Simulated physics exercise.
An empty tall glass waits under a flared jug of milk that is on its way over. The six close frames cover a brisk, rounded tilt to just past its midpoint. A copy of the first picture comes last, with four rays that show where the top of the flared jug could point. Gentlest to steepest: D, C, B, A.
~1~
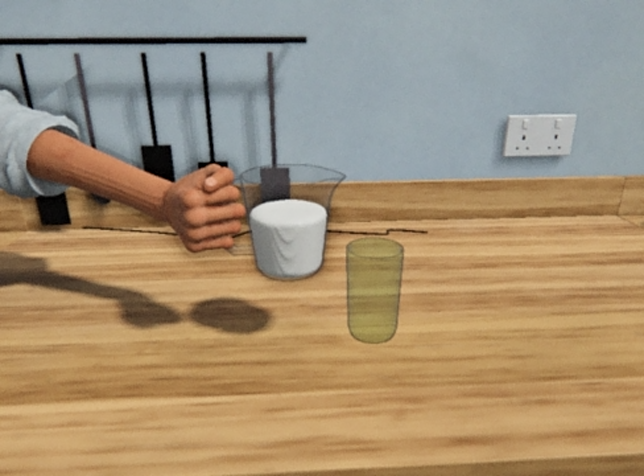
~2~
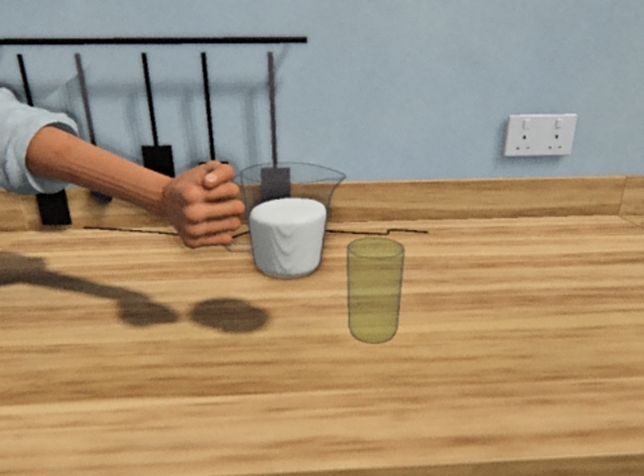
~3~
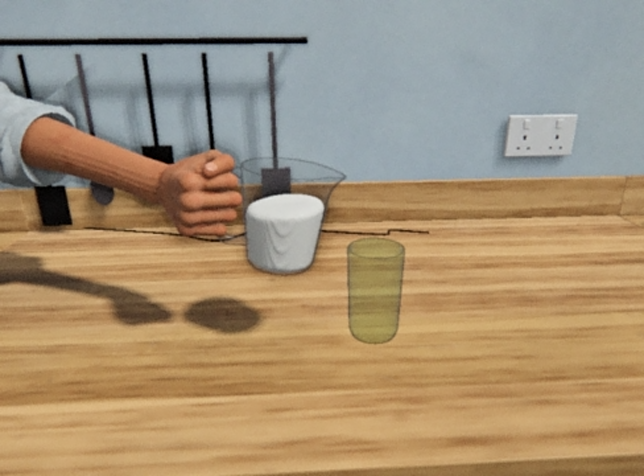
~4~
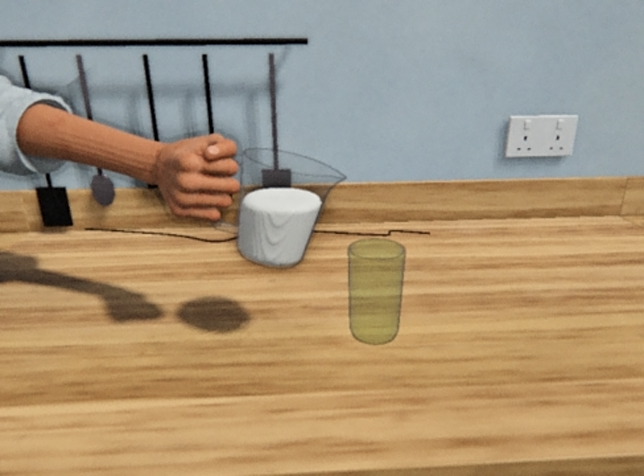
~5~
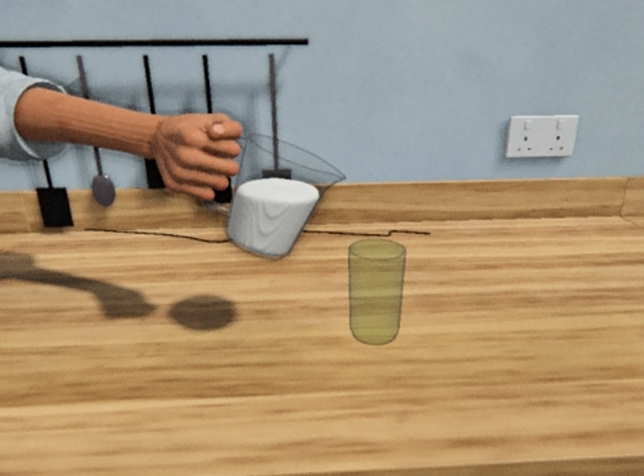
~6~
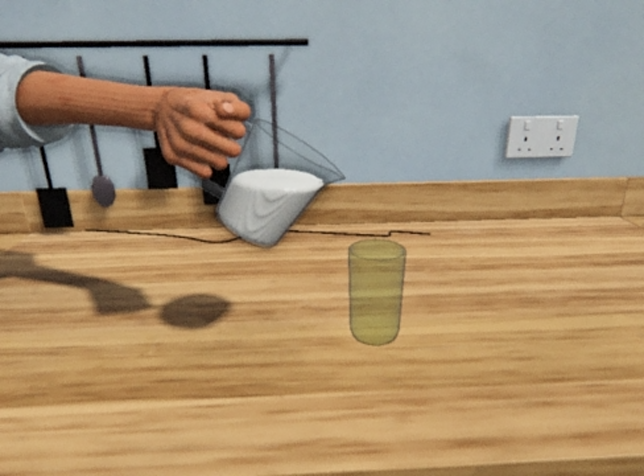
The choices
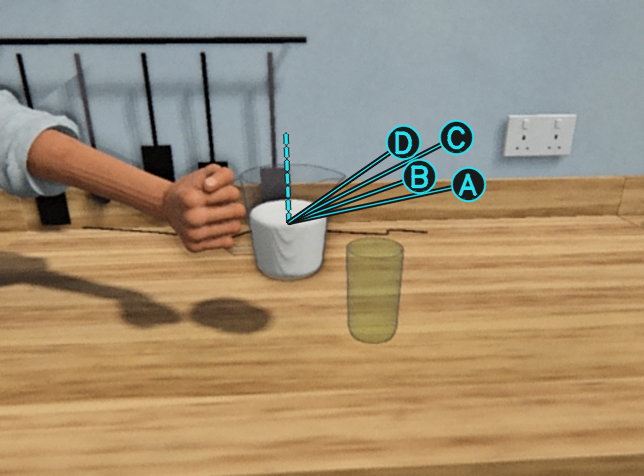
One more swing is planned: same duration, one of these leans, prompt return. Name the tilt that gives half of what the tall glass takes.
Line C does it best.
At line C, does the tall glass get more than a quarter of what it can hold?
Yes, it does.
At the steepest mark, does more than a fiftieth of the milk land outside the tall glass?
Yes.
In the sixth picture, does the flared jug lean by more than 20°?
Yes.
On the marked copy, A at (451, 187); B at (403, 181); C at (440, 144); D at (389, 152).
With A, the tall glass ends with about 69 % of what it can hold; 18 % of the milk is spilt.
With B, the tall glass ends with about 66 % of what it can hold; 4 % of the milk is spilt.
With C, the tall glass ends with about 47 % of what it can hold.
With D, the tall glass ends with about 26 % of what it can hold.
